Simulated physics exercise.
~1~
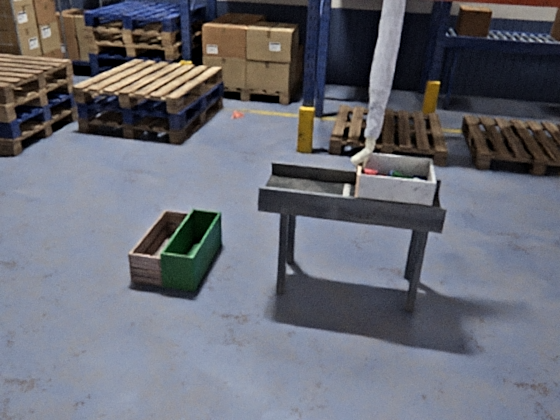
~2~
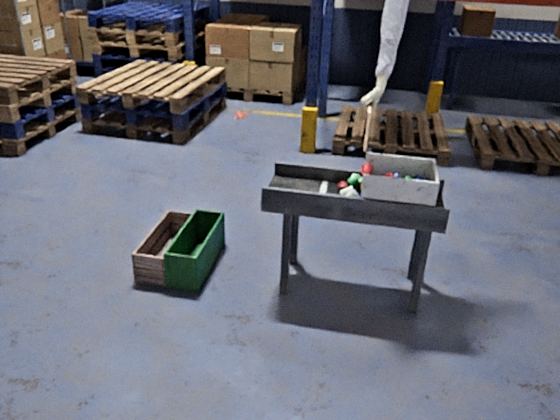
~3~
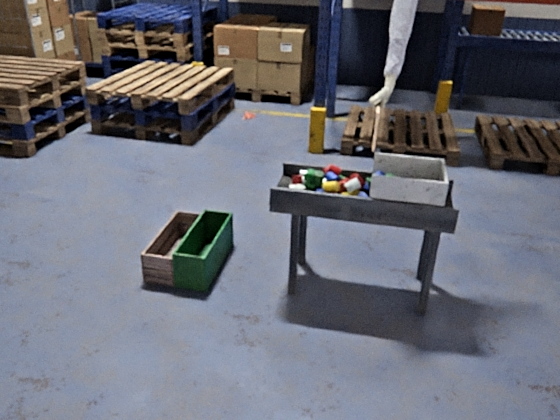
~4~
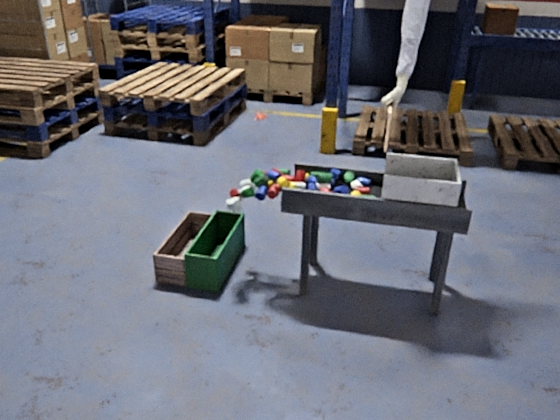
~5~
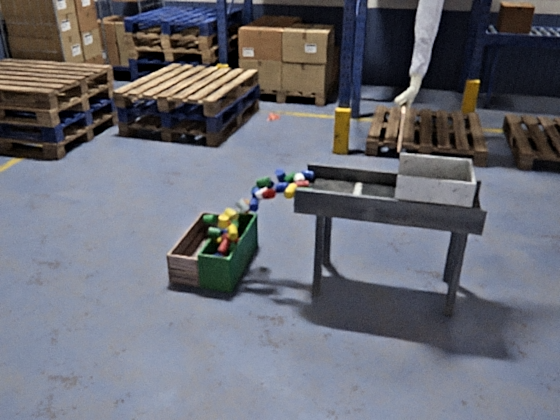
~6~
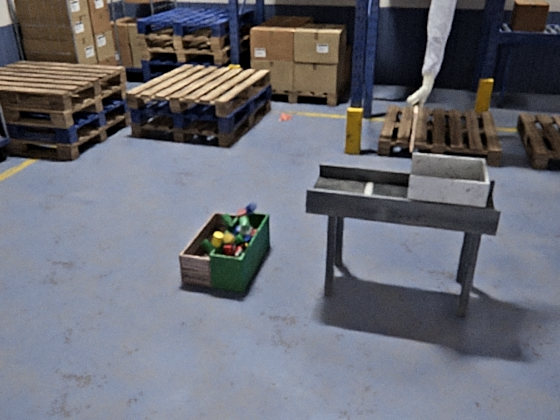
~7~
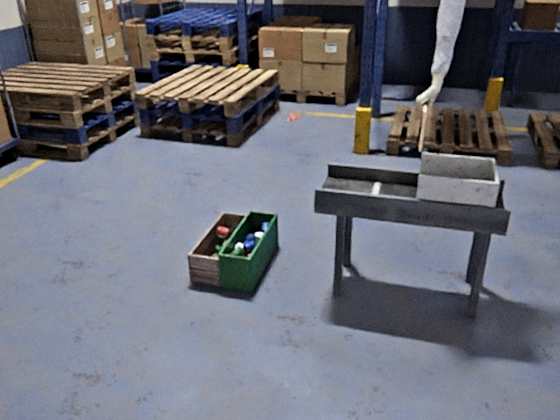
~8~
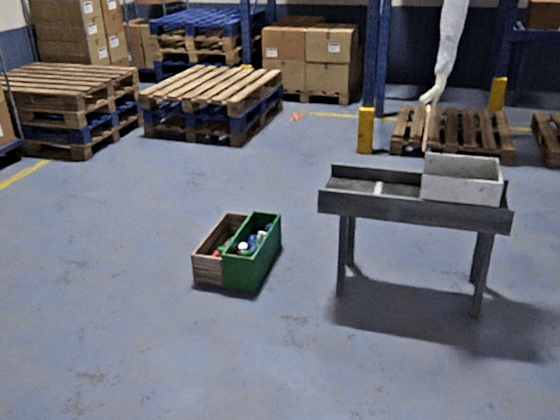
A grey metal trough on legs stands on the blue floor of a warehouse, seen from above, with a pale open-topped pen at its right end. To its left sit a long green box and, just beyond, a wooden tub, while pallets, cartons and a hanging white sleeve fill the background. Small red, green, blue, yellow and white pieces spill from the pen and ride left along the belt. They stream off the end and drop toward the containers as the view pans slightly left. Finally the belt is clear, with most pieces in the green box and a few in the tub.
